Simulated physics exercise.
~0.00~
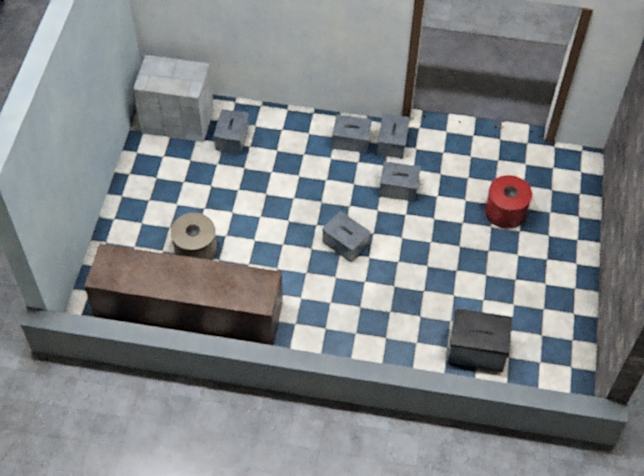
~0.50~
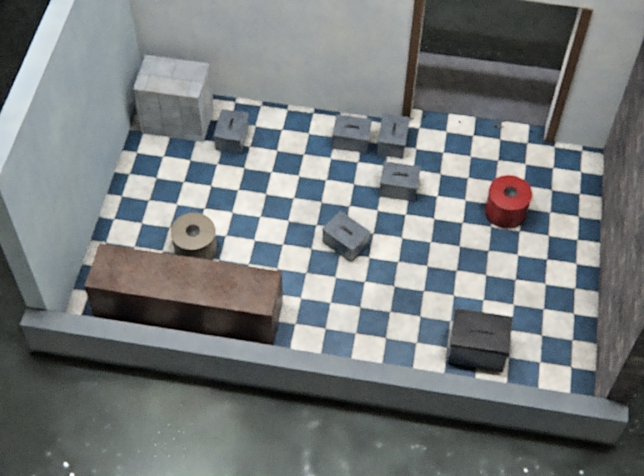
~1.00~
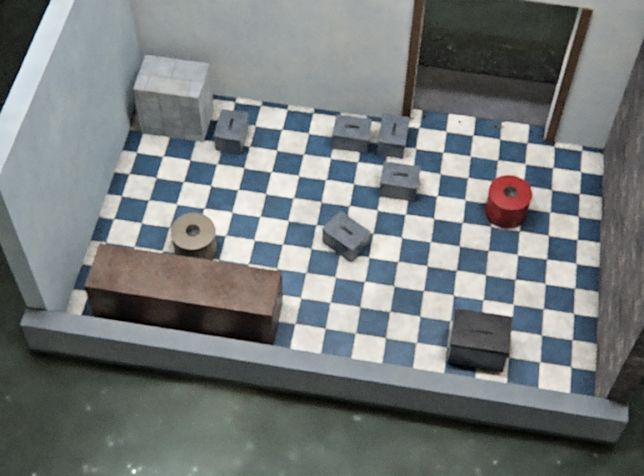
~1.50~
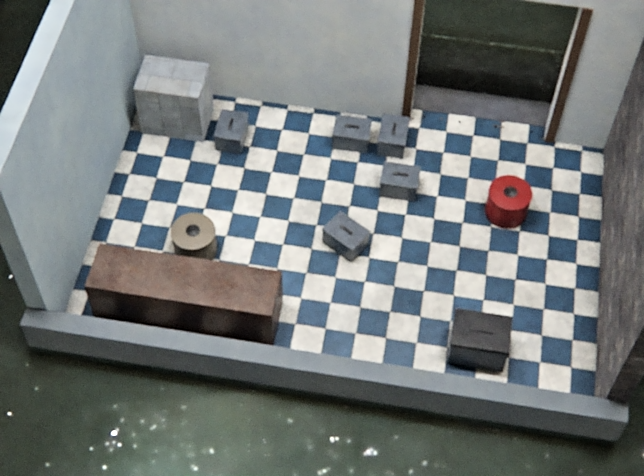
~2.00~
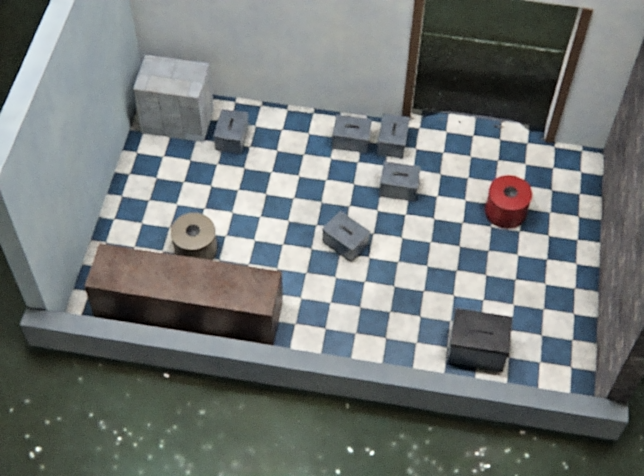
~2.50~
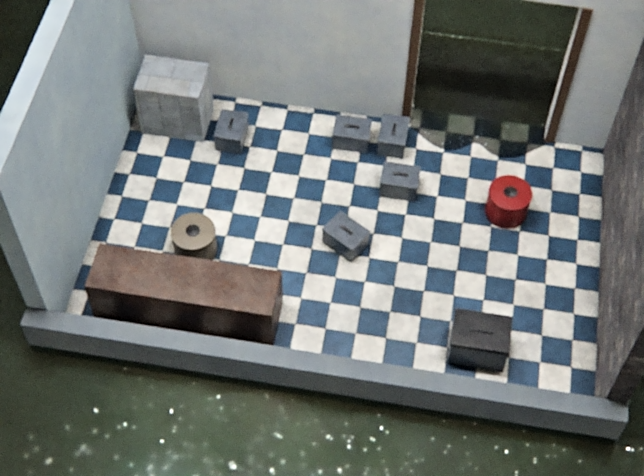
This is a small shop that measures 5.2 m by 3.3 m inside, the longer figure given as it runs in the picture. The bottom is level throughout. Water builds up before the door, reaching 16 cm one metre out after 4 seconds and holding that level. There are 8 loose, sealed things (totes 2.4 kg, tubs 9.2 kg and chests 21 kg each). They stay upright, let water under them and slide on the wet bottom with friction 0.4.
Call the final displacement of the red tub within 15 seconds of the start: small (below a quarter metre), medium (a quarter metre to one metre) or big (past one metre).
Big.
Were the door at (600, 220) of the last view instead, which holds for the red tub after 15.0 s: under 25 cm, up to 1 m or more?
By then the red tub has been carried a long way.
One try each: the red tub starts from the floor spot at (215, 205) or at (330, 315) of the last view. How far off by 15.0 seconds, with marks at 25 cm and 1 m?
Try one: Moderate displacement; try two: Moderate displacement.
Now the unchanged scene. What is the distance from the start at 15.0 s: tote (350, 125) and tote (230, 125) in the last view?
One is off by 80 cm, the other by 150 cm, in the order asked.
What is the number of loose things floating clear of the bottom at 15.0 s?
I get 8.
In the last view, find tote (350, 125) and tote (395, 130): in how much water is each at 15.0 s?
I'd put it at 5 cm and 6 cm respectively.
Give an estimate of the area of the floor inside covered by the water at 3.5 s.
1.5 m2.
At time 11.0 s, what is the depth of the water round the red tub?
Somewhere close to 11 cm.
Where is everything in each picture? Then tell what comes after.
The first frame shows the red tub at (511, 192), on the bottom; water covers 0.0 m2; 0 of 8 have shifted.
The second frame shows the red tub at (511, 192), on the bottom; water covers 0.0 m2; 0 of 8 have shifted.
The third frame shows the red tub at (511, 192), on the bottom; water covers 0.0 m2; 0 of 8 have shifted.
The fourth frame shows the red tub at (511, 192), on the bottom; water covers 0.0 m2; 0 of 8 have shifted.
The fifth frame shows the red tub at (511, 192), on the bottom; 0.0 m2 under water; 0 of 8 have shifted.
The sixth frame shows the red tub at (511, 192), on the bottom; 0.3 m2 under water; 0 of 8 have shifted.
After 3.5 s the red tub is near (511, 192), 0.0 m from its start, aground; 0 afloat.
After 6.8 s the red tub is near (543, 301), 1.3 m from its start, afloat; 1 afloat.
After 11.0 s the red tub is near (425, 338), 2.0 m from its start, afloat; 5 afloat.
After 15.0 s the red tub is near (318, 308), 2.4 m from its start, afloat; 8 afloat.
